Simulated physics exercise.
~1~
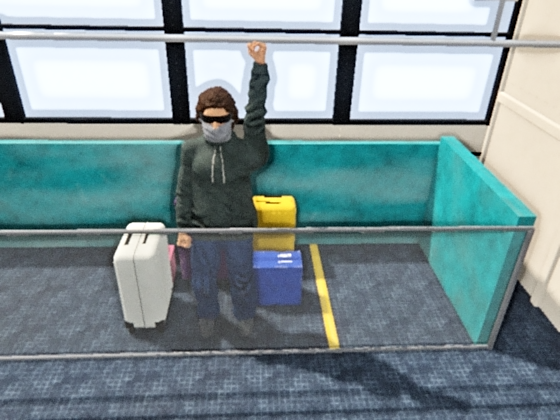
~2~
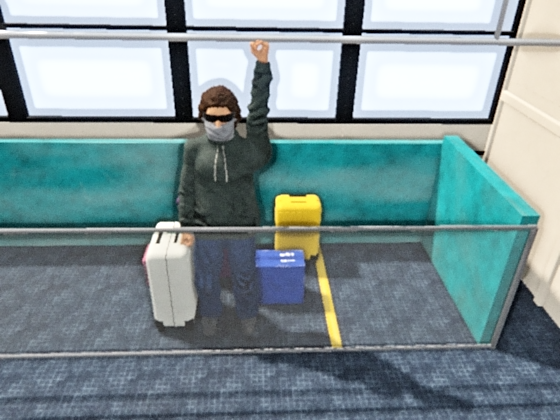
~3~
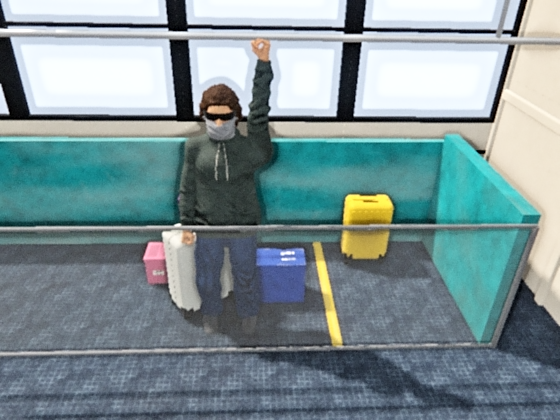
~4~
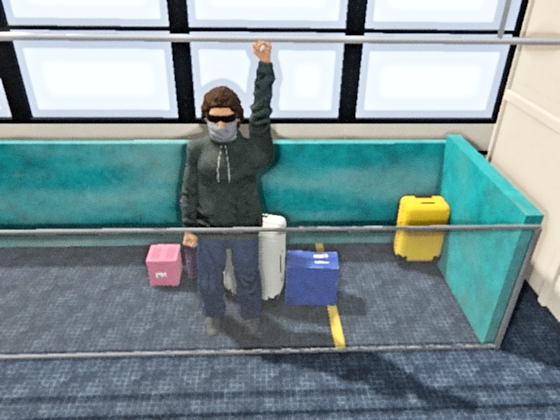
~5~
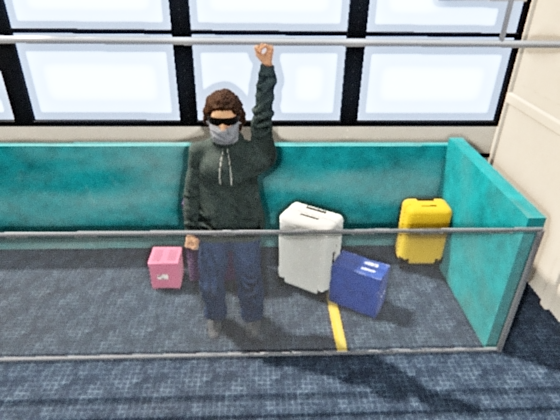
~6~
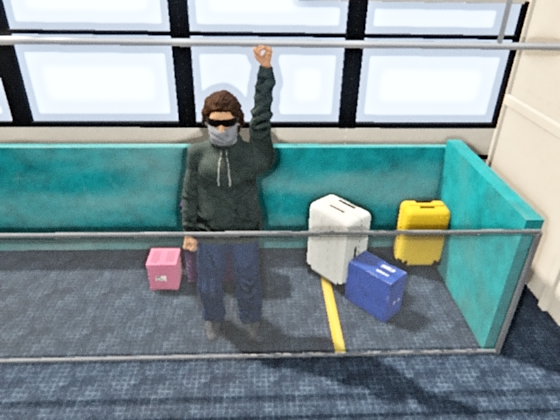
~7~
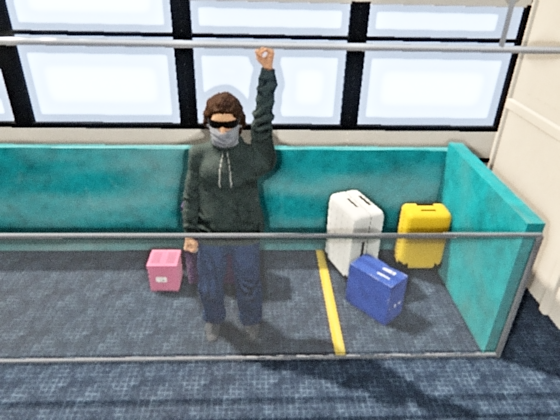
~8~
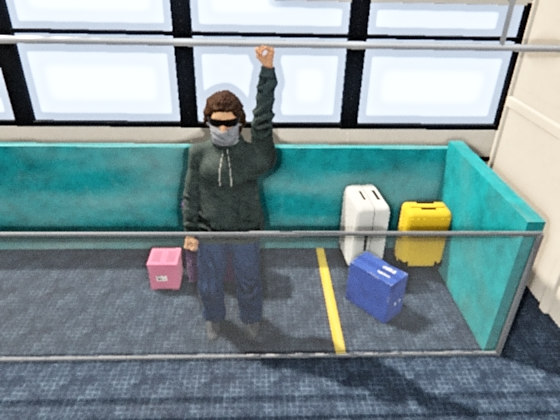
To begin with, a person in sunglasses, a face covering and a dark hoodie stands in a teal-walled bay, one arm raised to the rail overhead, with luggage around their feet. The yellow case rolls right first, crossing the yellow floor line, while the white case slides after it behind the person's legs. The yellow case comes to rest near the right end as the white one emerges beside the blue box, which shifts right and turns across the line. The white case rolls on toward the back wall. Finally, white, yellow and blue stand past the line, while the pink tub remains left.
